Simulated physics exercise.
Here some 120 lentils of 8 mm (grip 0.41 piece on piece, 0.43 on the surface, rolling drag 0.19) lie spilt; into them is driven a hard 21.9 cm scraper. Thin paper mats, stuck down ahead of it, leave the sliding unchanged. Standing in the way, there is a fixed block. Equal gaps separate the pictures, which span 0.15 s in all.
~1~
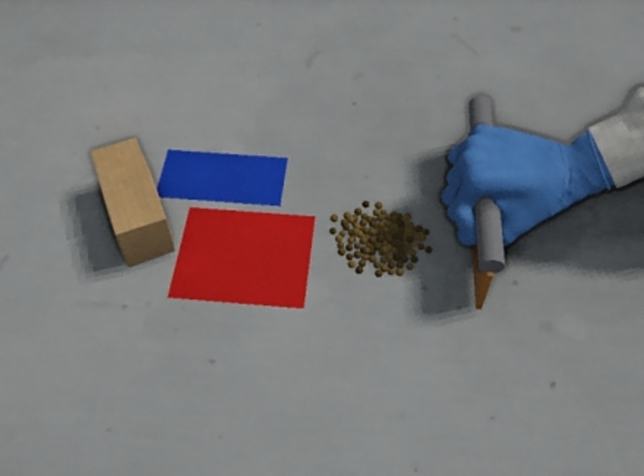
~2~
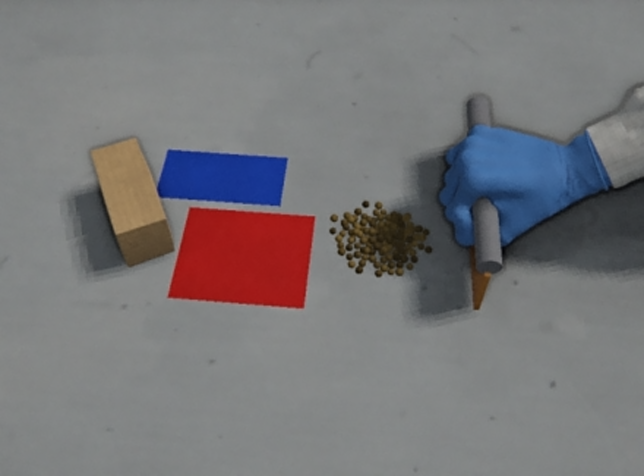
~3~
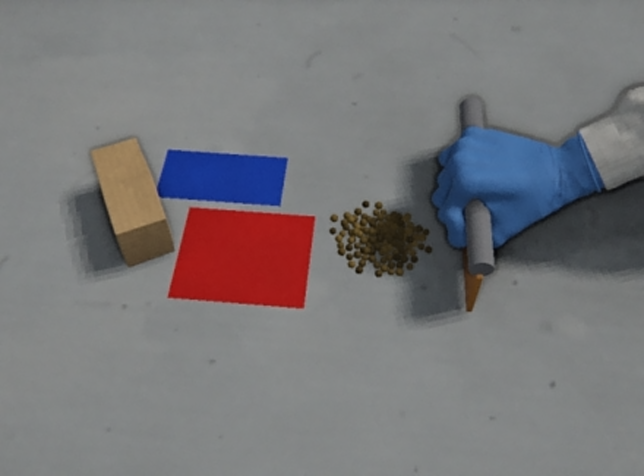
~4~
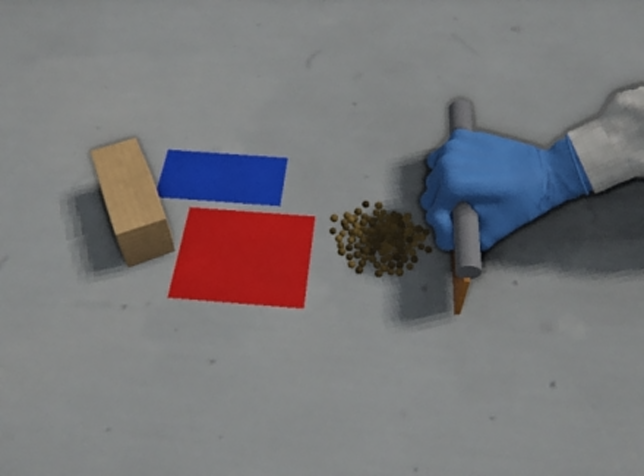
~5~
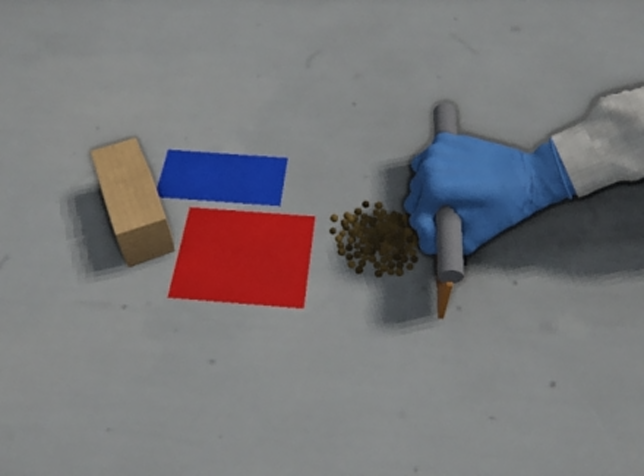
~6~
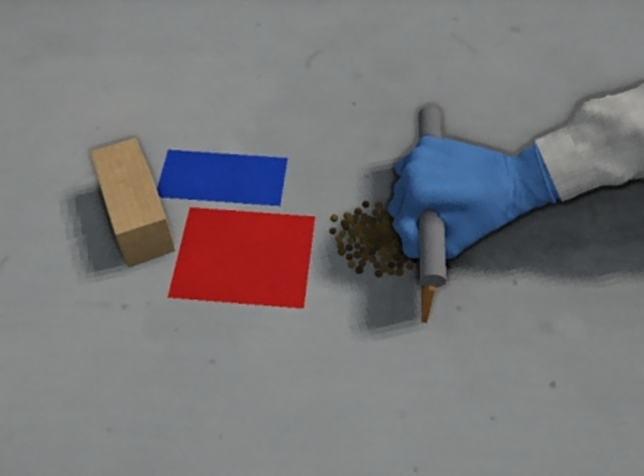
The footage shows a blue-gloved hand sliding an upright scraper leftward across a grey surface to the near edge of a small pile of brownish lentils, shifting a few, while the red and blue mats and wooden block stay still.
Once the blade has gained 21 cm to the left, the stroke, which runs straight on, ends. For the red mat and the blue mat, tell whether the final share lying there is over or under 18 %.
Red mat - over, blue mat - under.
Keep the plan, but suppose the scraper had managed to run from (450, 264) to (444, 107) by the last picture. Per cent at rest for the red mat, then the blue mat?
On the red mat 30 %, on the blue mat 40 %.
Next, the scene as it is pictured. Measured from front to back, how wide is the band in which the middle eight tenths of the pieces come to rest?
That comes to roughly 14 cm.
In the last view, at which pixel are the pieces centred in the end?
Close to (236, 260).
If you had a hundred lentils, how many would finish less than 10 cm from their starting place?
My estimate is near 0 per cent.
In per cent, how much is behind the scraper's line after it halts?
Roughly 0 percent.
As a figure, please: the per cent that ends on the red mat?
70 %.
Then, 0.18 s after the last picture, scraper 17 cm from its start, spill 13 cm wide; red mat 55 %, off the mats 45 %.
Then, 0.36 s after the last picture, scraper 22 cm from its start, spill 16 cm wide; red mat 70 %, blue mat 10 %, off the mats 20 %.
Then, 0.52 s after the last picture, scraper 22 cm from its start, spill 17 cm wide; red mat 70 %, blue mat 10 %, off the mats 20 %.
In the end, red mat 70 %, blue mat 10 %, off the mats 25 %.
